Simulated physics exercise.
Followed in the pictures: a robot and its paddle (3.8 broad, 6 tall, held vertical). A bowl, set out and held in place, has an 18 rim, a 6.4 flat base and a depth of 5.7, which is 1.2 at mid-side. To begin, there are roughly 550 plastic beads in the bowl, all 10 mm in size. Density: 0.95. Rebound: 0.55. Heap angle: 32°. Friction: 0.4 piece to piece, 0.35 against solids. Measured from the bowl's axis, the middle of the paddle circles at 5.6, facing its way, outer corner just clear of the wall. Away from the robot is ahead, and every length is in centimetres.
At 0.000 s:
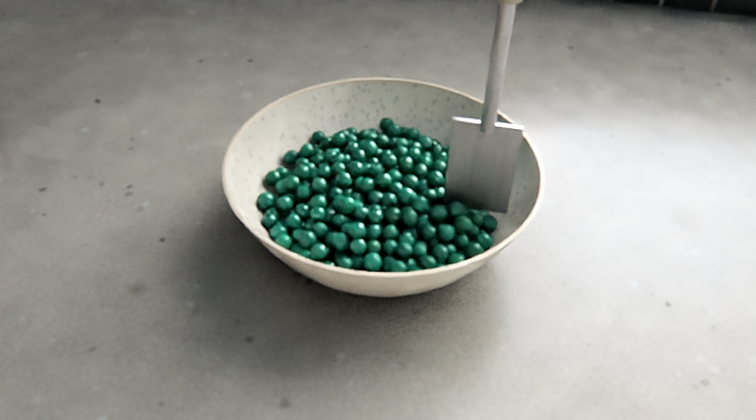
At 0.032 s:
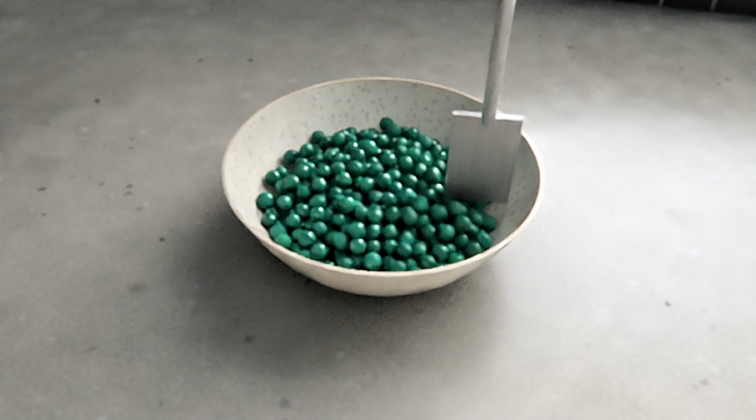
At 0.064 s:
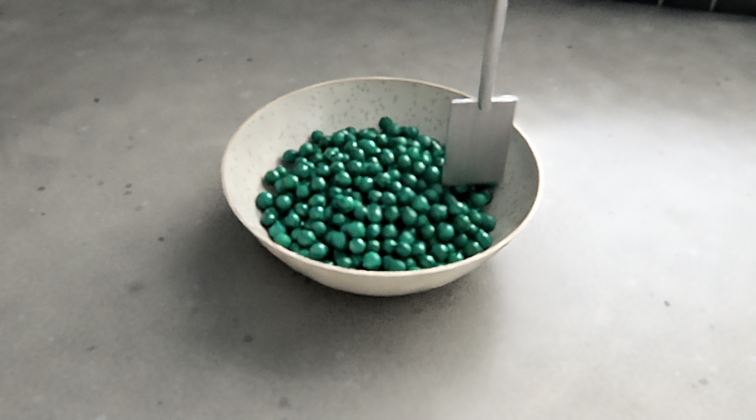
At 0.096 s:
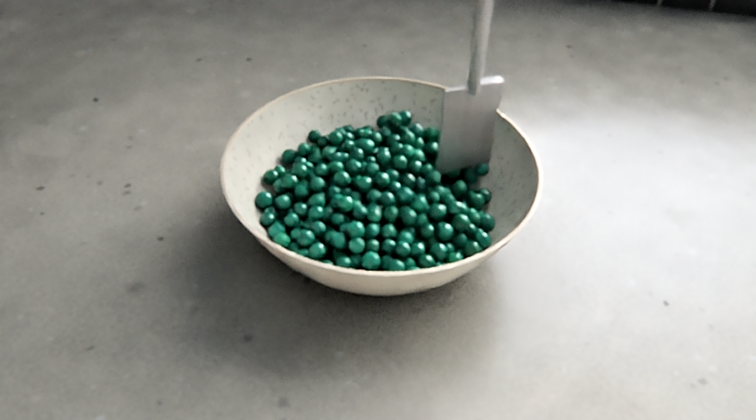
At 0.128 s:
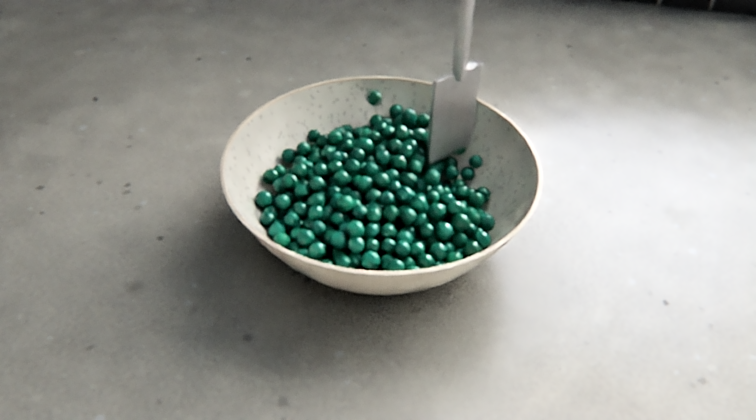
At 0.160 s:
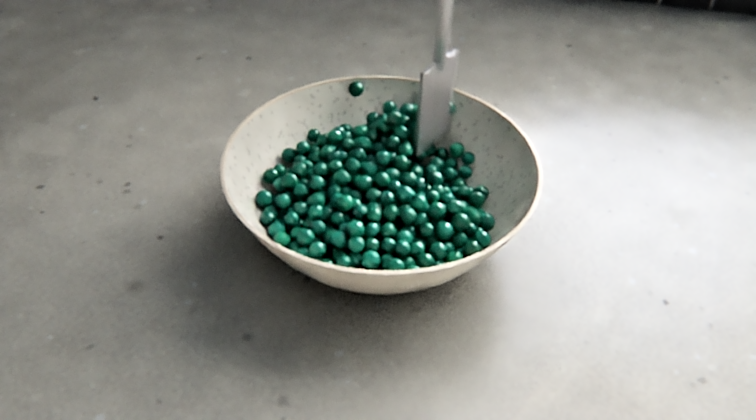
A flat metal paddle sweeps around the bowl's far right side, pushing green beads leftward.
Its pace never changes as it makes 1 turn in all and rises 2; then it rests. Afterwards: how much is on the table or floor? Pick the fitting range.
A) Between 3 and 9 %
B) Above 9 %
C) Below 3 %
Below 3 %.
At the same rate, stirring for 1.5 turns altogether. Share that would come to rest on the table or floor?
Roughly 5 percent would end up there.
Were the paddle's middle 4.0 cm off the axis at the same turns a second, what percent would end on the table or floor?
That would make it around 5 percent.
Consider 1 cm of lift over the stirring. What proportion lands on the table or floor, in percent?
Estimate: Close to 5 %.
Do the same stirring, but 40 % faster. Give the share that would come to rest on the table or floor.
Then roughly 5 per cent.
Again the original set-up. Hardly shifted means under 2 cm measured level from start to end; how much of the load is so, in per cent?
About 90 percent.
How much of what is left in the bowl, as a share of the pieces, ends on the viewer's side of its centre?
Around 55 per cent of what the bowl keeps.
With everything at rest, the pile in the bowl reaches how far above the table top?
The peak stands near 5.0 centimetres up.
After 0.40 s, 180° round, highest piece 7 above the table; 544 in the bowl, 2 on the table or floor, 3 in flight or on the tool.
After 0.65 s, 294° round, highest piece 6 above the table; 543 in the bowl, 6 on the table or floor.
After 0.97 s, 0° round, highest piece 5 above the table; 543 in the bowl, 6 on the table or floor.
After 1.67 s, 0° round, highest piece 5 above the table; 543 in the bowl, 6 on the table or floor.
At rest, 543 in the bowl, 6 on the table or floor. That is 1 % on the table or floor.
